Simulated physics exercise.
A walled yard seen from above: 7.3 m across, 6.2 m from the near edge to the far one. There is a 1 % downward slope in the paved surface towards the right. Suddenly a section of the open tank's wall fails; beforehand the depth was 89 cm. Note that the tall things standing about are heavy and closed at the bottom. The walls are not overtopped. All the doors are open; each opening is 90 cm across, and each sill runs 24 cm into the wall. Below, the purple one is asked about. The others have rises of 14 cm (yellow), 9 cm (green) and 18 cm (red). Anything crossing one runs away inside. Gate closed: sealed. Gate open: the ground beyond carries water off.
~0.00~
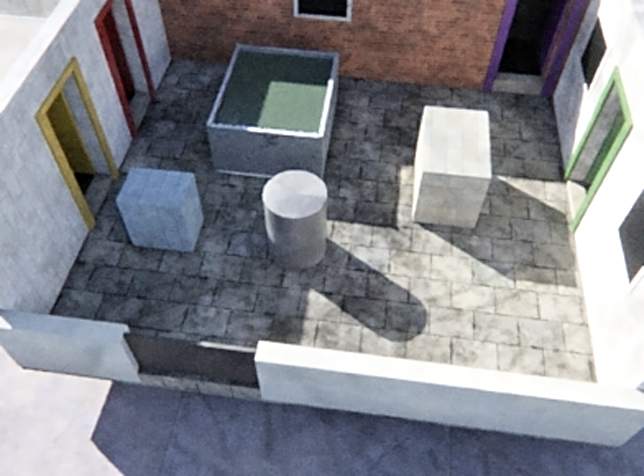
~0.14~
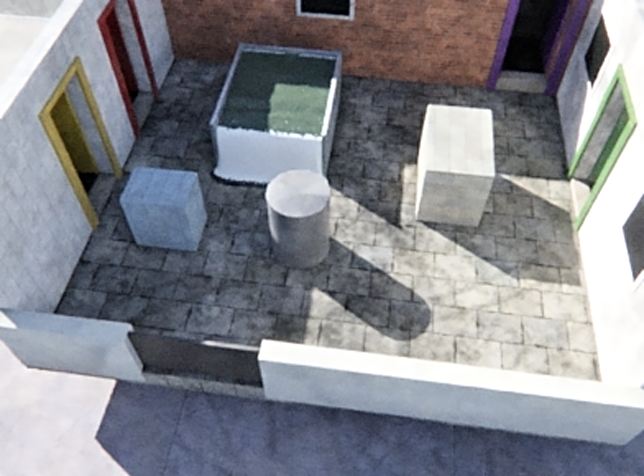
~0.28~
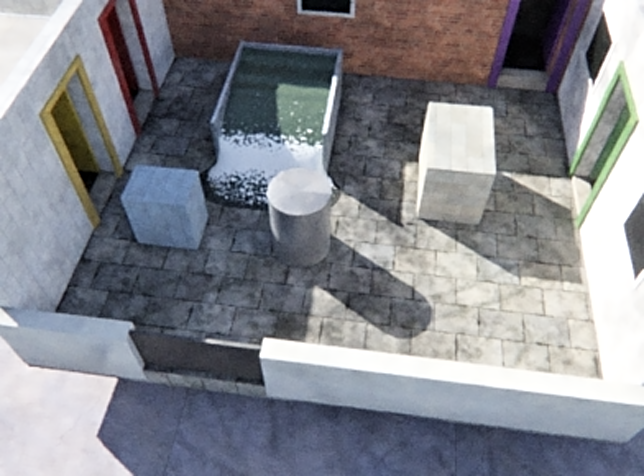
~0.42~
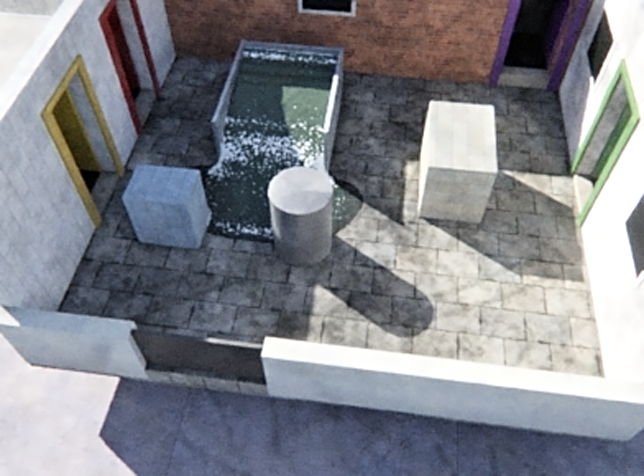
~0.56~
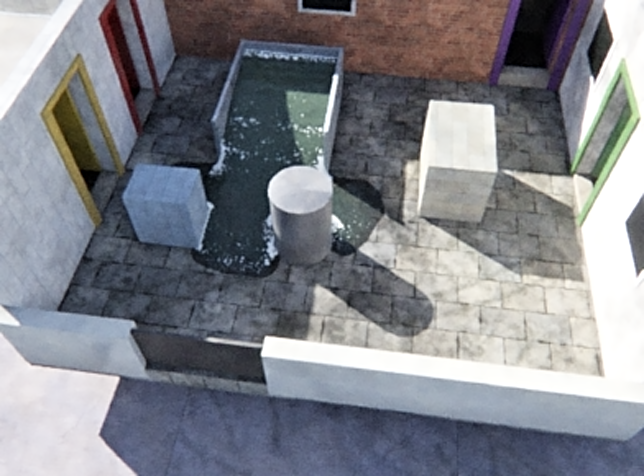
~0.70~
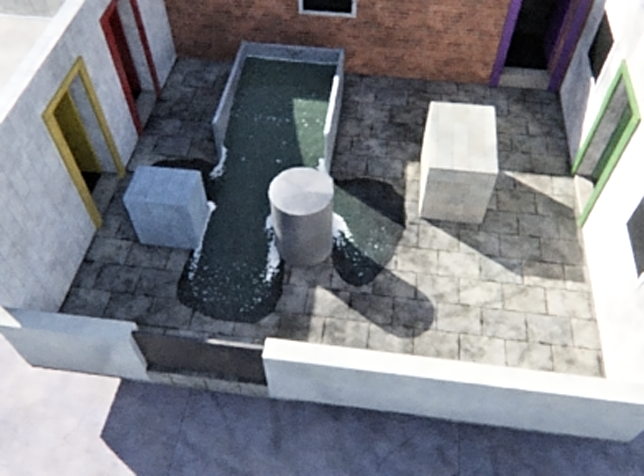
In a walled yard with coloured door surrounds, the front side of an open tank gives way and water pours out in white foam, spreading across the paving around a grey cylinder and beside a pale blue block.
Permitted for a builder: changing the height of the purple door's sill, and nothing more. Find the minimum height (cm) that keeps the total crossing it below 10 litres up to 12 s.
The minimum is roughly 14.5 cm.
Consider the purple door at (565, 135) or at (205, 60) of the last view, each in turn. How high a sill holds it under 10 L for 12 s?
Minimums: About 14.5 cm and 16 cm.
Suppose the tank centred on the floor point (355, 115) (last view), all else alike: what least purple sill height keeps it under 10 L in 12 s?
Then roughly 15 cm.
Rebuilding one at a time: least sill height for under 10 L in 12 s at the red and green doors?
About 6.5 cm at red and 10.0 cm at green.
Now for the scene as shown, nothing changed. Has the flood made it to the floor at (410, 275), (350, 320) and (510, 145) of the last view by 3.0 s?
1: Awash; 2: Awash; 3: Unwetted.
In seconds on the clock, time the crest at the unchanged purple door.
The level tops out near 6.0 seconds.
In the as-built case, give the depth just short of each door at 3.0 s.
Centimetres: Yellow = 20, green = 3, purple = 0, red = 4.
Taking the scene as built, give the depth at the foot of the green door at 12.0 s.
About 12.5 centimetres.
After 1.4 s water covers 30 % of the floor, deepest (52 cm) near (293, 217); it has not reached the purple door.
After 3.0 s water covers 70 % of the floor, deepest (34 cm) near (585, 369); it has not reached the purple door.
After 12.0 s water covers 100 % of the floor, deepest (14 cm) near (560, 119); 13 cm at the purple door, 0 litres in over its 26 cm sill.
At the purple door as built, the water arrived by 5.8 s and peaked near 18 cm at 6.2 s.
With a sill of 13 cm, 23 litres would have come in within the 12 s; with 18 cm, 0 litres. So under 10 litres takes about 14.5 cm.
